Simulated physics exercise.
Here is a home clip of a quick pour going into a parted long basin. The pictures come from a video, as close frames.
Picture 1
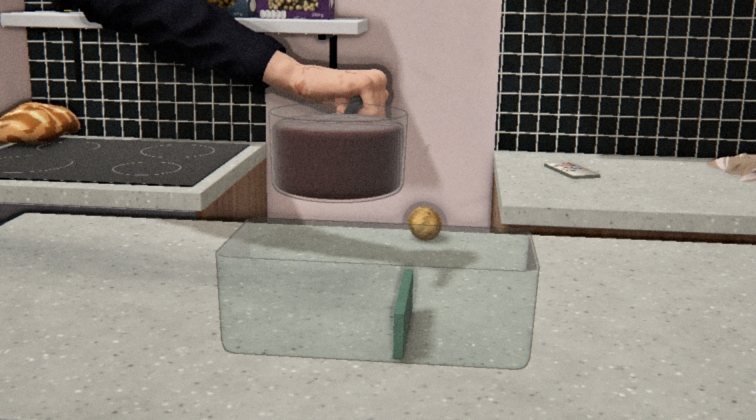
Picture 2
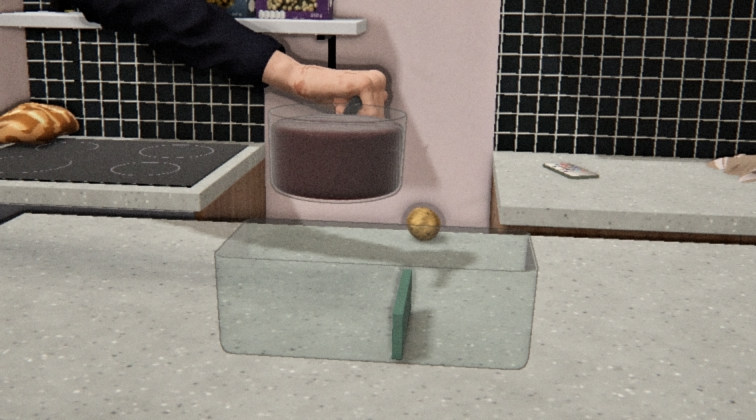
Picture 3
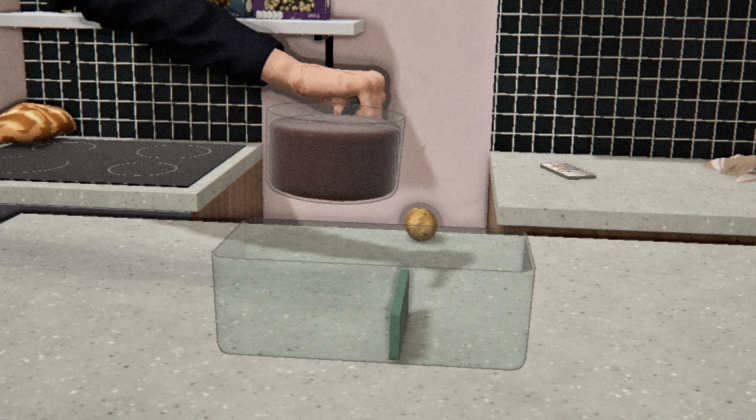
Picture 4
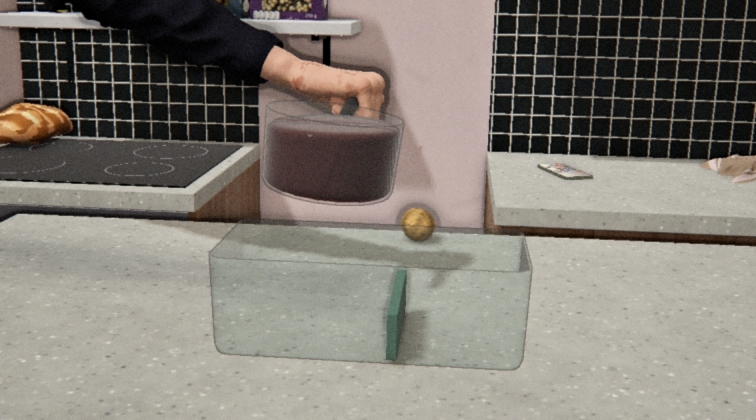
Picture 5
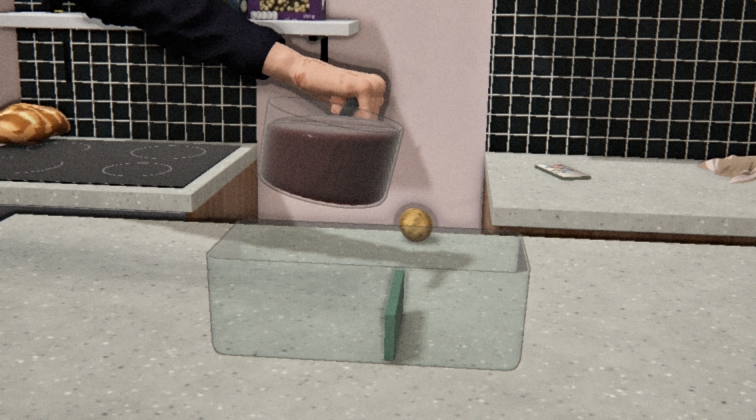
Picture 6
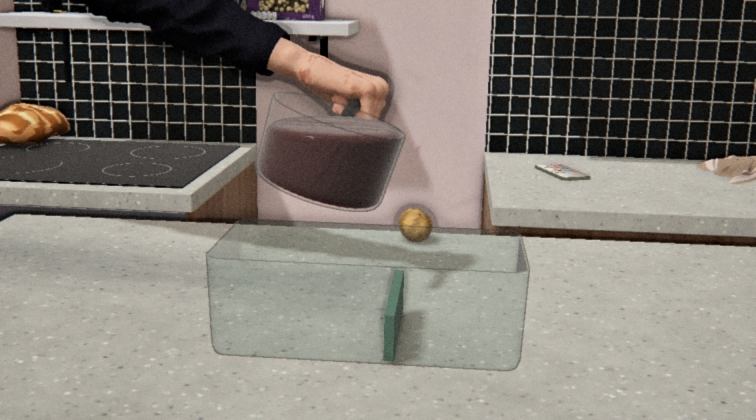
A hand in a dark sleeve reaches in from the upper left, holding a clear round container of dark purplish-brown contents above a long transparent basin with a green divider. Seen from the front, the basin stands on a speckled pale kitchen counter, with a golden ball behind it, bread and a cooktop at left. The container tilts gradually rightward, while the view shifts very slightly.
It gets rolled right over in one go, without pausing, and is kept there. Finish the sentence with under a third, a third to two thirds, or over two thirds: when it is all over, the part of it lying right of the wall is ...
... over two thirds.
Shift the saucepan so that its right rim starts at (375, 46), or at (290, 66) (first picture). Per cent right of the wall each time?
Close to 75 in a hundred, then close to 5 in a hundred.
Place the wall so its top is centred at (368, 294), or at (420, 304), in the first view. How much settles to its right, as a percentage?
It works out to around 95 per cent for the first and around 60 per cent for the second.
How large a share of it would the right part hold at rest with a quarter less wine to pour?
Something like 85 per cent, give or take.
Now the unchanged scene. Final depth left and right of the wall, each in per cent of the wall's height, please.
About 10 left, about 90 right.
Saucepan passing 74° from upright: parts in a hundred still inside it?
About 55 %.
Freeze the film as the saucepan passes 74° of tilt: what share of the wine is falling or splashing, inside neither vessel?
Around 25 in a hundred, more or less.
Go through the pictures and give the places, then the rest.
In the first frame, tilt 0°; pouring edge (407, 116); surface from (274, 122) to (405, 125); the long basin's rim runs from (233, 237) to (534, 251); the wall's top is at (404, 291).
In the second frame, tilt 1°; pouring edge (406, 117); surface from (273, 122) to (404, 126).
In the third frame, tilt 3°; pouring edge (404, 120); surface from (272, 121) to (402, 128).
In the fourth frame, tilt 6°; pouring edge (403, 124); surface from (270, 121) to (401, 129).
In the fifth frame, tilt 11°; pouring edge (403, 131); surface from (269, 123) to (401, 130).
In the sixth frame, tilt 17°; pouring edge (404, 138); surface from (269, 124) to (404, 132).
A moment on, the saucepan is tipped part way and 53 per cent is still to pour, 0 is left of the wall and 21 right of it.
Next, the saucepan is tipped right over and 10 per cent is still to pour, 5 is left of the wall and 79 right of it.
Then the saucepan is tipped right over and 1 per cent is still to pour, 10 is left of the wall and 88 right of it.
Later the saucepan is tipped right over and 0 per cent is still to pour, 12 is left of the wall and 88 right of it.
At rest 11 per cent lies left of the wall, 88 right of it and 0 outside.
